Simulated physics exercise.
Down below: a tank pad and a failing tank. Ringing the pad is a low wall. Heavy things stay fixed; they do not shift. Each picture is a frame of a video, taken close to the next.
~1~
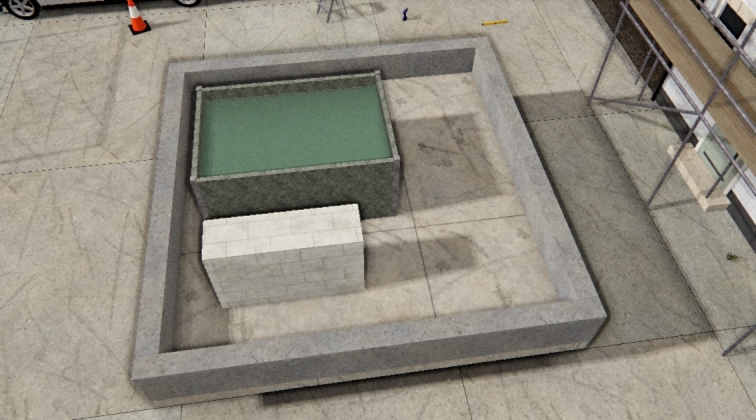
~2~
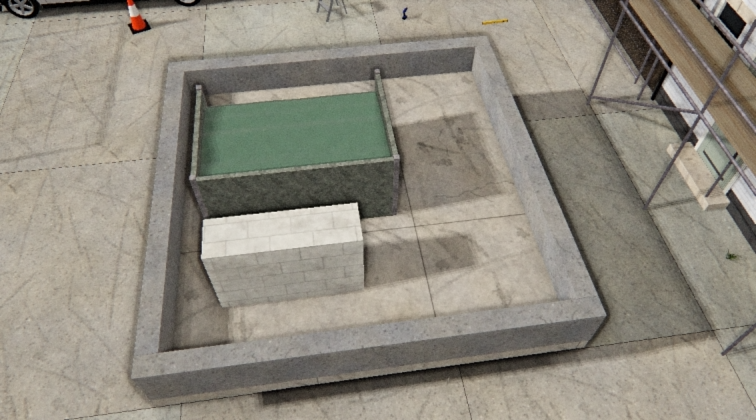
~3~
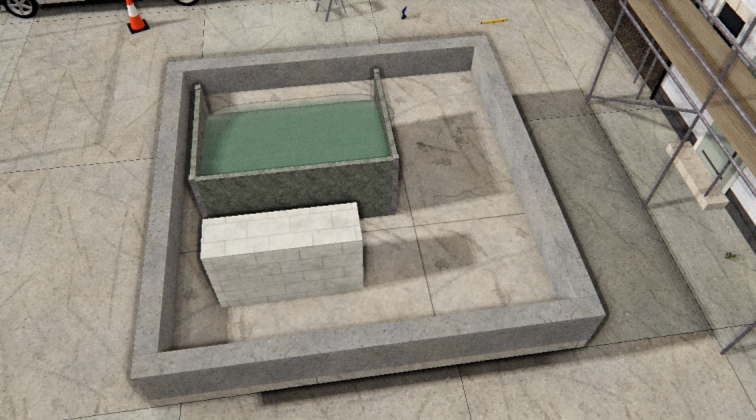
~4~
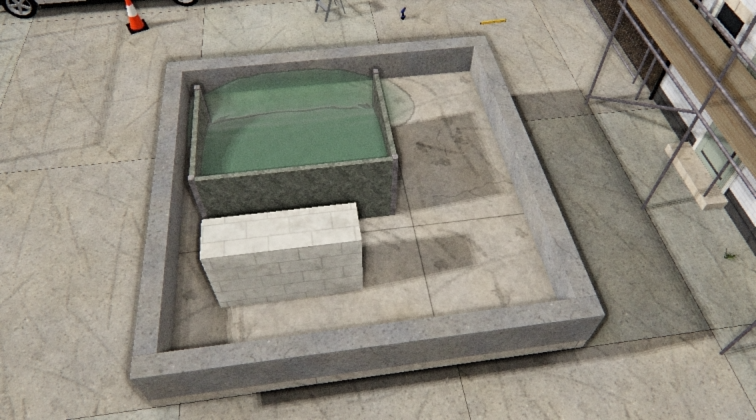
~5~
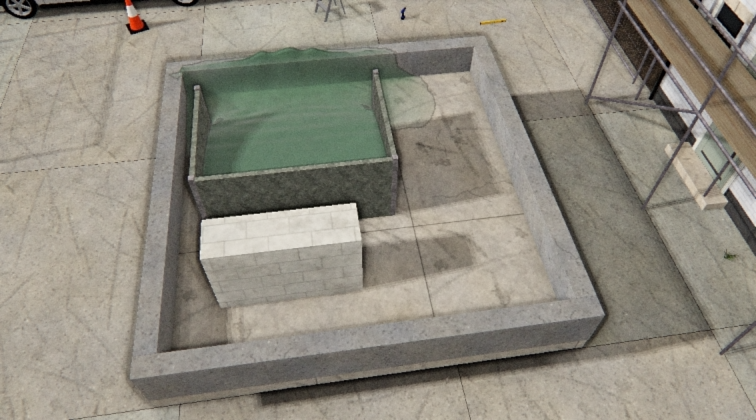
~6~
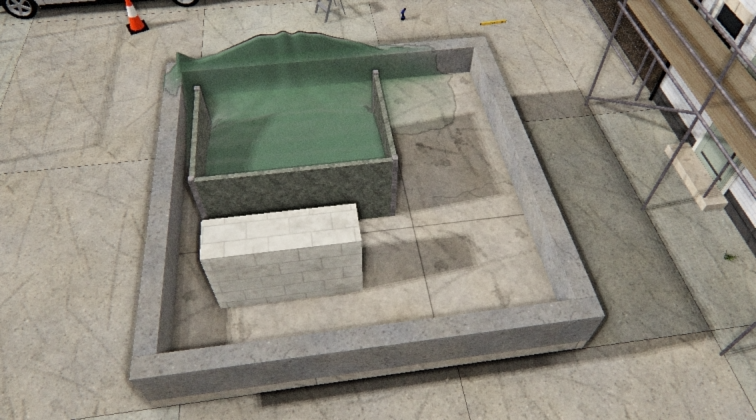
Green water pours out the tank's far side, spreads across the pad and surges up the low wall.
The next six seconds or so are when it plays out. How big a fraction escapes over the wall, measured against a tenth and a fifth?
The fraction escaping is between a tenth and a fifth.
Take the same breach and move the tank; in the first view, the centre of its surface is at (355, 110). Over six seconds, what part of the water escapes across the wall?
Close to 12 in a hundred.
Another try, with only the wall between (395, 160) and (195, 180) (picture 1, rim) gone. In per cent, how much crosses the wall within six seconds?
Roughly 2 %.
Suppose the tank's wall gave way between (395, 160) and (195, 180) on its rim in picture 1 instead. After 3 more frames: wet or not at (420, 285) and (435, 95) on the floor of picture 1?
Going through them in order gives waterlogged, still bare.
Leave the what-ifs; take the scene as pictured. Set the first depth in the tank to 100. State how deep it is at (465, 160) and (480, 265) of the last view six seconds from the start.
In order: Roughly 12 % and 20 %.
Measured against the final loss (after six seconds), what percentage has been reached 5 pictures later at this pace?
About 70 per cent.
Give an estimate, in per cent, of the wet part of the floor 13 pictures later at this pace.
Some 70 in a hundred.
A moment on, water covers 30 % of the floor; the low wall has let 2 % over.
Next, water covers 35 % of the floor; the low wall has let 10 % over.
Then, water covers 60 % of the floor; the low wall has let 14 % over.
Later, water covers 80 % of the floor; the low wall has let 14 % over.
In the end, water covers 80 % of the floor; the low wall has let 14 % over.
